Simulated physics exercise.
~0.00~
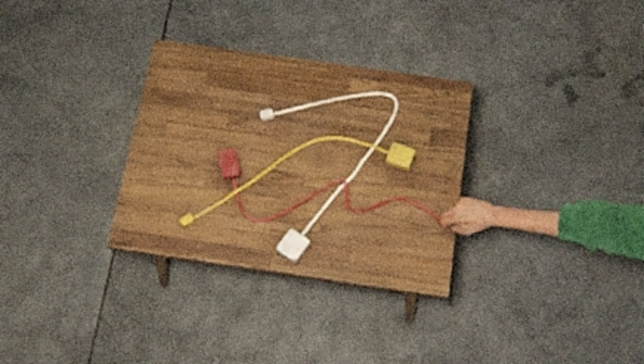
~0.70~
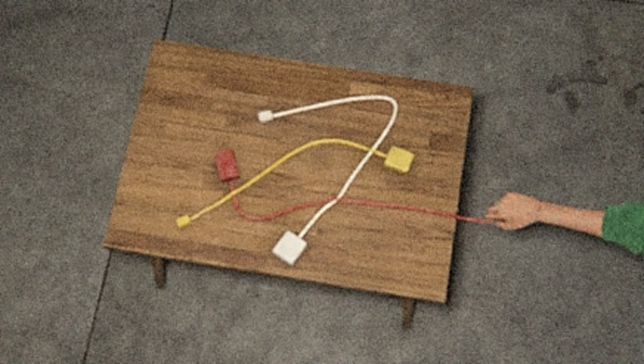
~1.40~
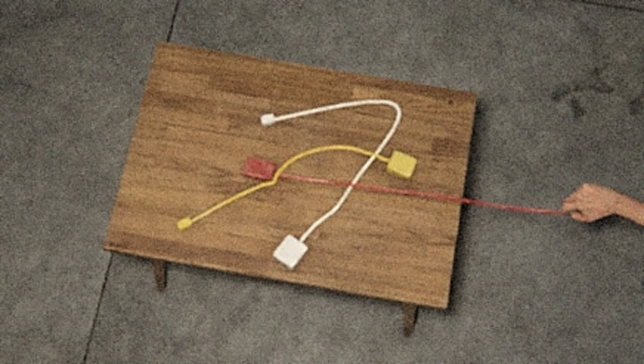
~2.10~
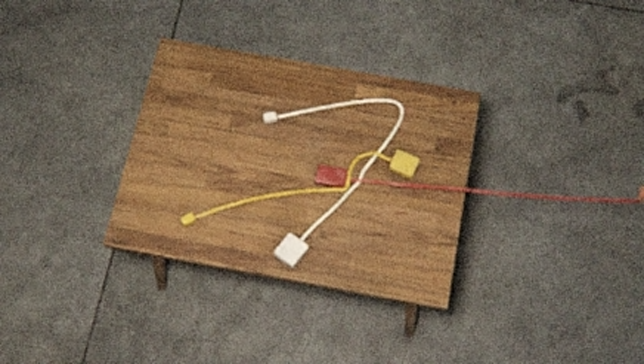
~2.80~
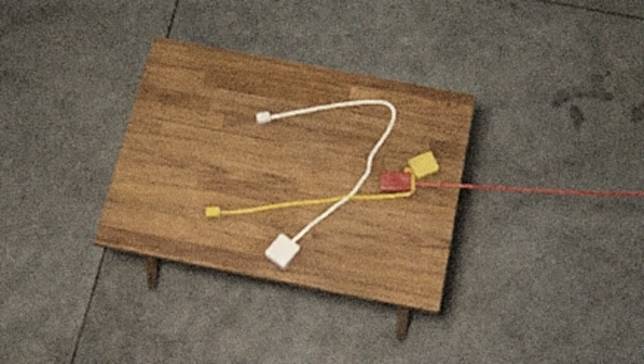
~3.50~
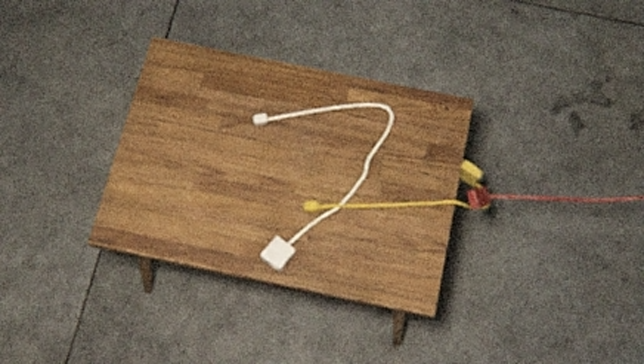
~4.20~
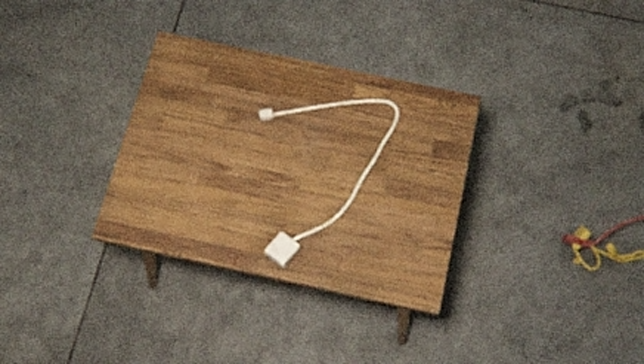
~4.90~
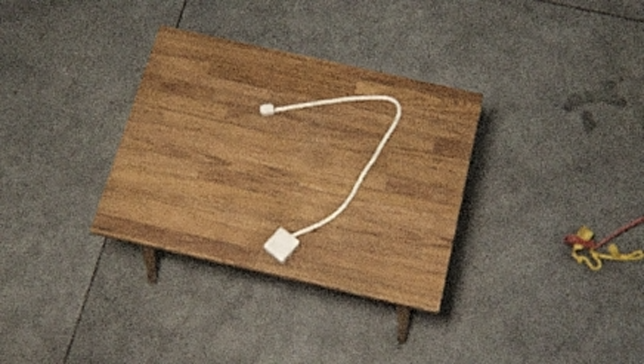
A hand in a green sleeve grips the end of a red cable at the right of a wooden table, seen from above on a grey floor. White, yellow and red cables cross on the tabletop, with the red charger at left and the yellow one at right. The hand pulls the red cable rightwards and out of view, dragging its charger across the wood. The red charger catches the yellow cable, and both slide over the right edge. They end tangled at the far right, off the table, while the white cable and charger stay in place.
